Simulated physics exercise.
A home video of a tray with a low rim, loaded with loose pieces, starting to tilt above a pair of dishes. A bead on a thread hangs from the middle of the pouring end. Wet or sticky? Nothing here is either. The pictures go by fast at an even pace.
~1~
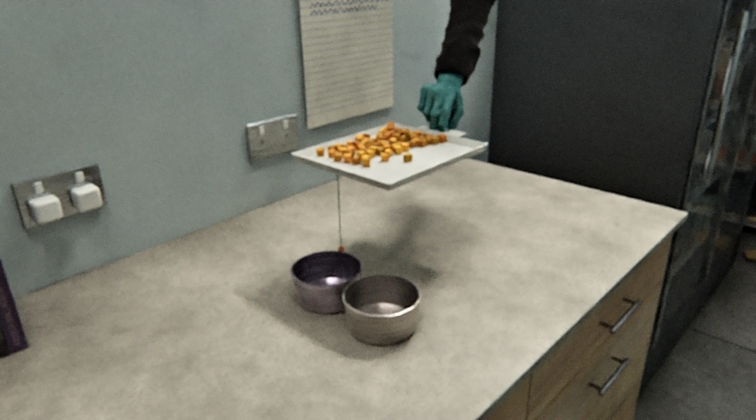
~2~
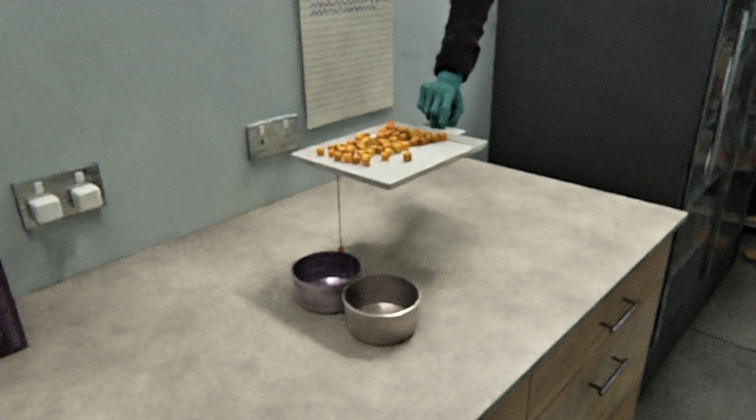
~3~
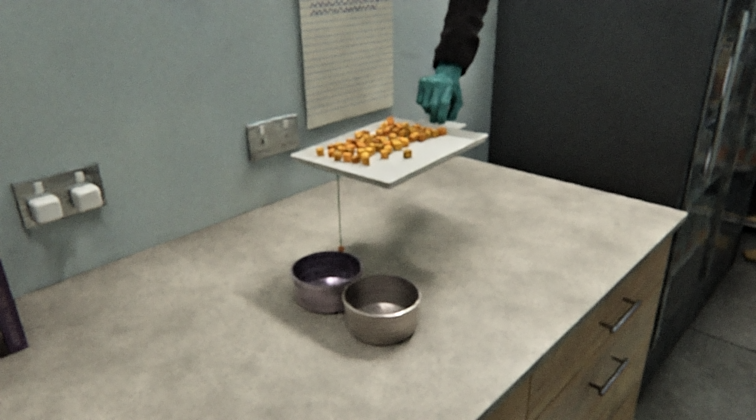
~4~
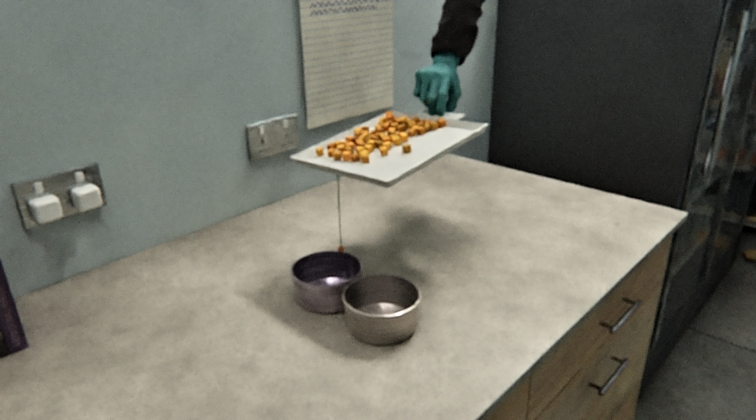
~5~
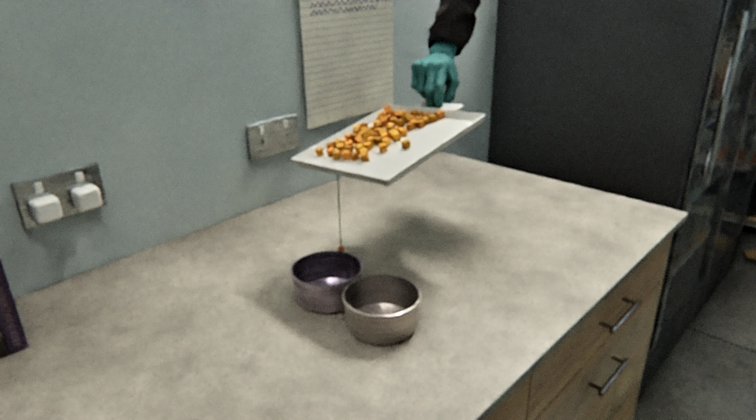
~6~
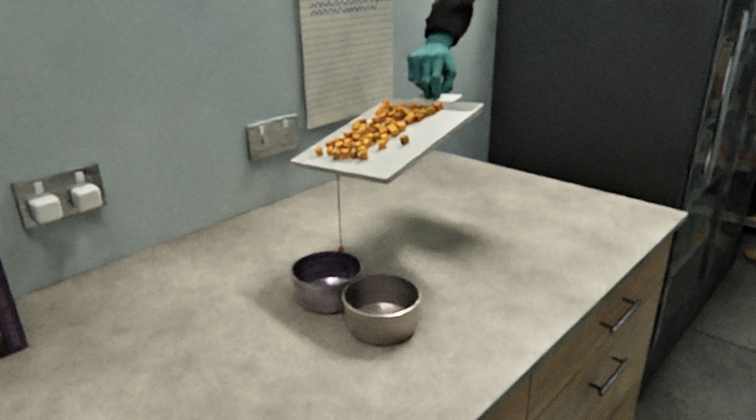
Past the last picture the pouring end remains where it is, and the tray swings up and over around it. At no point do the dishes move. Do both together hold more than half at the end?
The dishes collect the minority.
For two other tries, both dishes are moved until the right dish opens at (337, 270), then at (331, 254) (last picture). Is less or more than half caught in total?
First place: Beyond half; second place: Beyond half.
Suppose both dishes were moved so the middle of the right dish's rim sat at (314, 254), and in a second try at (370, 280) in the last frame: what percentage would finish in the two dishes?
About 90 and 50 per cent.
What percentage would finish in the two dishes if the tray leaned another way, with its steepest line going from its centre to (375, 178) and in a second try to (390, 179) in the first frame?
Respectively close to 80 and 60 in a hundred.
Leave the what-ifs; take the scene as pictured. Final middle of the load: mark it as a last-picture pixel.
Last view, centre at rest - approx. (282, 275).
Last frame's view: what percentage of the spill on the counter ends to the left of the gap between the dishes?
Near 100 per cent.
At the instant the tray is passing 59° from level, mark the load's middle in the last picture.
About (314, 156).
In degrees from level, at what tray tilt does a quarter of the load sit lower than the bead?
70° or so.
Just after the last frame, tray tipped steeply; the larger part on the tray; just a few in the left dish; about a tenth outside both; about a tenth in the air.
A moment on, tray tipped right over; just a few on the tray; roughly a quarter in the left dish; roughly two thirds outside both; about a tenth in the air.
Further on, tray tipped past a quarter turn; roughly a quarter in the left dish; the larger part outside both.
When it is over, tray tipped past a quarter turn; not one in the right dish; roughly a quarter in the left dish; the larger part outside both.
